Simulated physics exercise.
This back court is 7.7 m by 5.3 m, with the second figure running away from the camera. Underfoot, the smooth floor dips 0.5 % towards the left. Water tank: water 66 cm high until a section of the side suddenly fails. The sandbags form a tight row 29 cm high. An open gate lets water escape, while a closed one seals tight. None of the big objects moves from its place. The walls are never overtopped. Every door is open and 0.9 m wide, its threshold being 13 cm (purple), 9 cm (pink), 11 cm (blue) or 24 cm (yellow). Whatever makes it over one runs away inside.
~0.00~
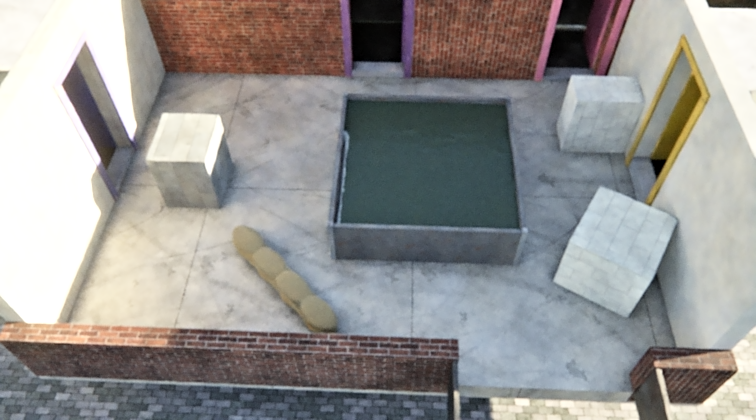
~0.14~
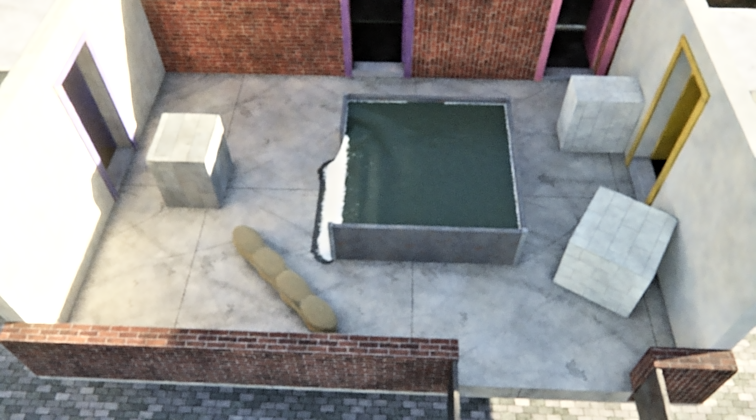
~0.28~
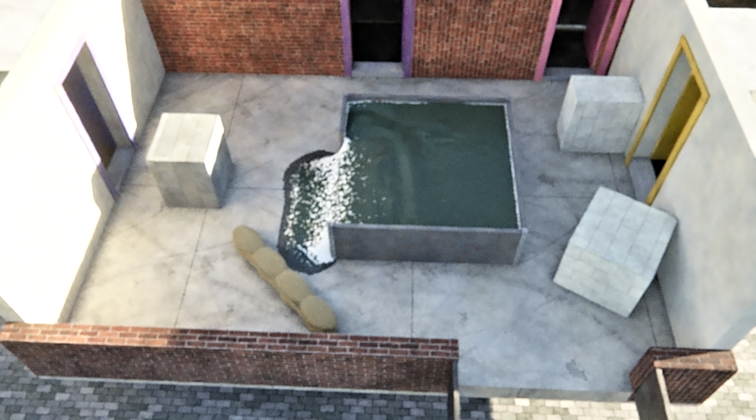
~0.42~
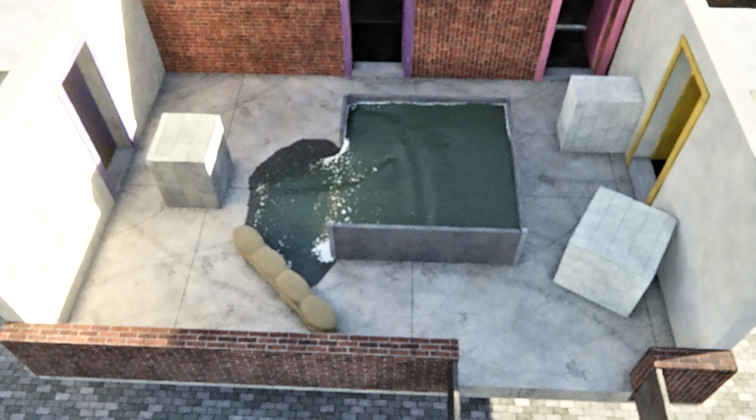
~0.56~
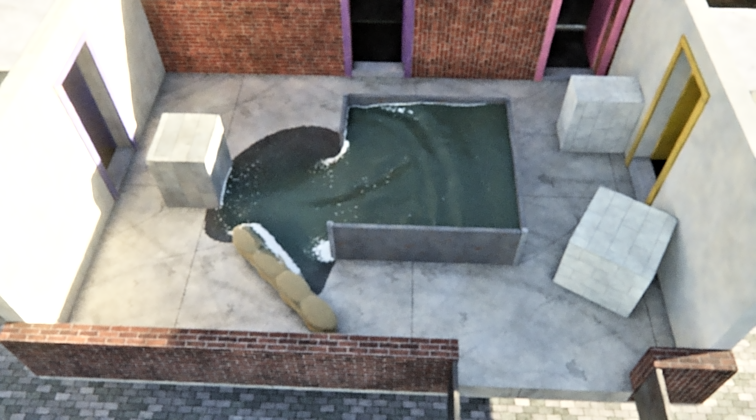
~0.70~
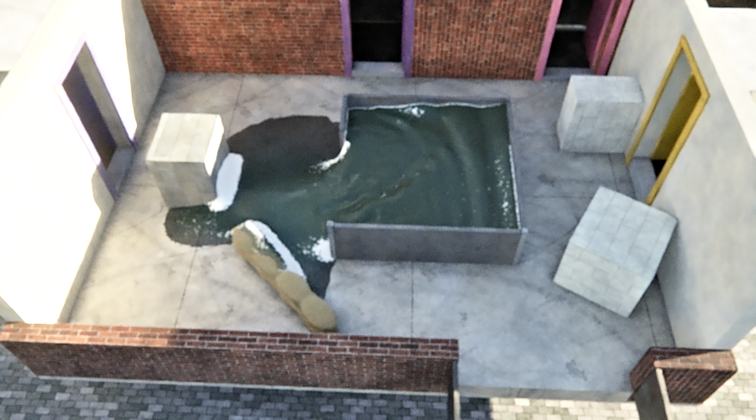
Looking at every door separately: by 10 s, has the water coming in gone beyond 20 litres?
Result: Purple door: Within the limit. Pink door: Past the limit. Blue door: Past the limit. Yellow door: Within the limit.
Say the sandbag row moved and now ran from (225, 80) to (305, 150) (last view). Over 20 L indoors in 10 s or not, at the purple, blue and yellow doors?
Door by door: Purple limit kept, blue limit exceeded, yellow limit kept.
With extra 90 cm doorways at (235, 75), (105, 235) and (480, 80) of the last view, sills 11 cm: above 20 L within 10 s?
Note, doorways in listed order: Goes beyond, goes beyond, stays short.
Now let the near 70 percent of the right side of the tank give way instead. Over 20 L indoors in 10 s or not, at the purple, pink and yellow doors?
Note: Purple short of the mark, pink beyond the mark, yellow beyond the mark.
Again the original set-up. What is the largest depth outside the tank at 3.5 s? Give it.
Roughly 30 cm.
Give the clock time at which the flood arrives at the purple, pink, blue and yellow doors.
Arrival times: Purple 2.8 seconds, pink 4.5 seconds, blue 1.4 seconds, yellow 6.5 seconds.
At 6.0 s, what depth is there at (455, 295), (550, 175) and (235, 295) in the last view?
Close to 4, 1 and 11 centimetres.
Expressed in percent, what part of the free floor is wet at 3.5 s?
Near 70 per cent is wet.
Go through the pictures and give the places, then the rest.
In the first frame, the water tank at (426, 161) is whole and still, 66 cm deep.
In the second frame, the front is at (332, 163), 0.9 m from the gap at (340, 196); 0.4 m2 of floor is under water; 66 cm left at the back of the water tank.
In the third frame, water pours out at (340, 199) and has run 1.1 m, to (306, 268); typically 12 cm deep outside, 66 cm at the water tank's back.
In the fourth frame, the front is at (288, 150), 1.4 m from the gap at (340, 199); 2.6 m2 of floor is under water; 66 cm left at the back of the water tank.
In the fifth frame, water pours out at (340, 200) and has run 1.9 m, to (235, 163); typically 10 cm deep outside, 66 cm at the water tank's back.
In the sixth frame, the front is at (172, 228), 2.4 m from the gap at (340, 199); 4.7 m2 of floor is under water; 62 cm left at the back of the water tank.
After 1.4 s water covers 30 % of the floor and is deepest (50 cm) near (265, 248); purple door not reached, pink door not reached, blue door 2 cm at the sill, 0 L in, yellow door not reached.
After 2.2 s water covers 50 % of the floor and is deepest (47 cm) near (227, 196); purple door not reached, pink door not reached, blue door 9 cm at the sill, 0 L in, yellow door not reached.
After 3.5 s water covers 70 % of the floor and is deepest (30 cm) near (57, 350); purple door 10 cm at the sill, 0 L in, pink door not reached, blue door 7 cm at the sill, 1 L in, yellow door not reached.
After 6.0 s water covers 90 % of the floor and is deepest (21 cm) near (651, 272); purple door 11 cm at the sill, 0 L in, pink door 3 cm at the sill, 0 L in, blue door 20 cm at the sill, 30 L in, yellow door not reached.
After 10.0 s water covers 95 % of the floor and is deepest (18 cm) near (57, 350); purple door 6 cm at the sill, 0 L in, pink door 13 cm at the sill, 55 L in, blue door 14 cm at the sill, 82 L in, yellow door 4 cm at the sill, 0 L in.
